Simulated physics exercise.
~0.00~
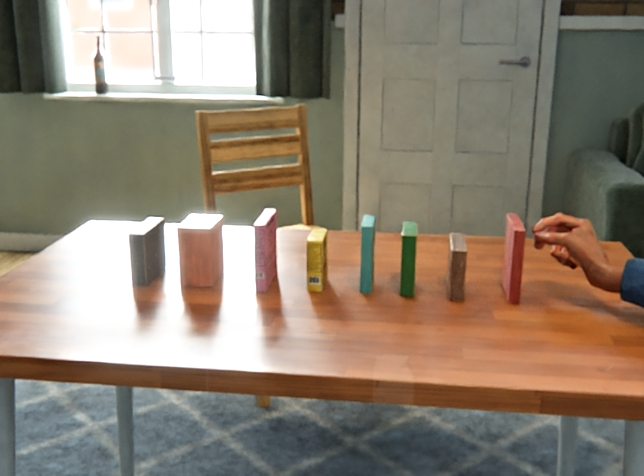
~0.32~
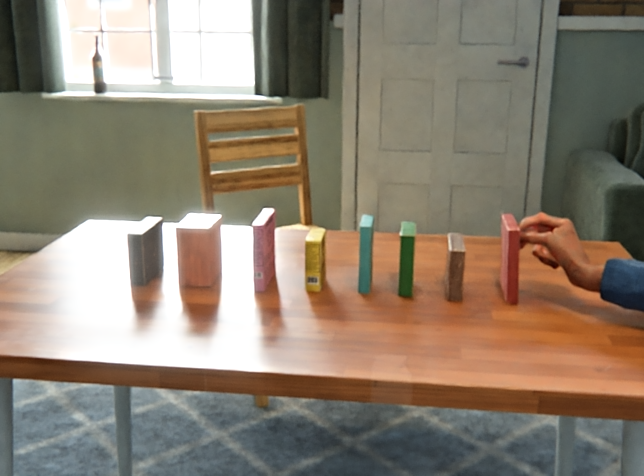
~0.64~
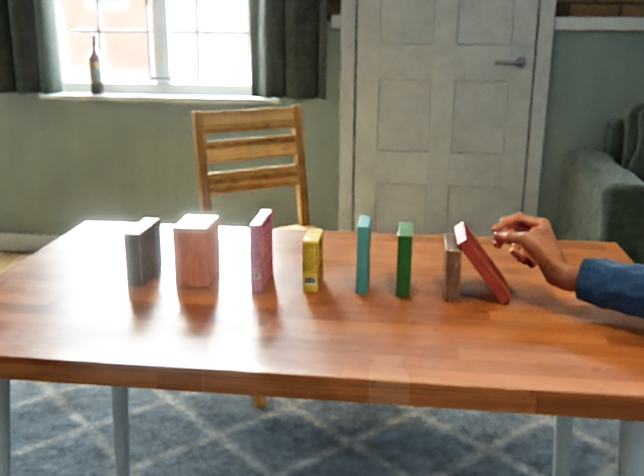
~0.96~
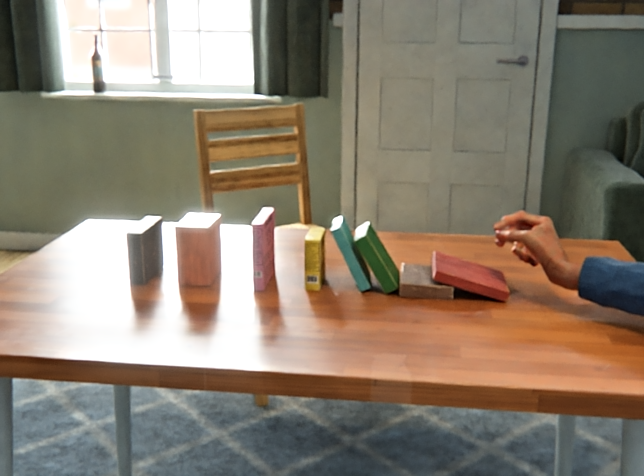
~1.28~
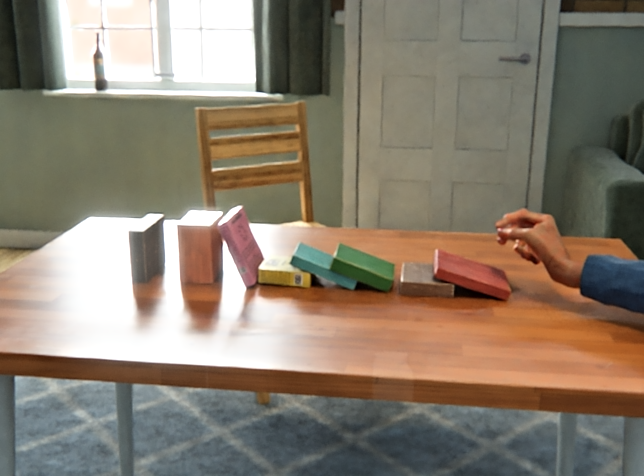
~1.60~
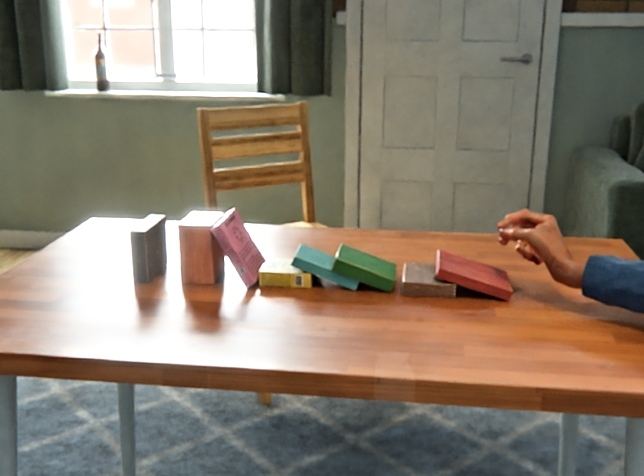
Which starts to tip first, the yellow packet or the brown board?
The brown board starts to tip first, while the yellow packet is still standing upright.
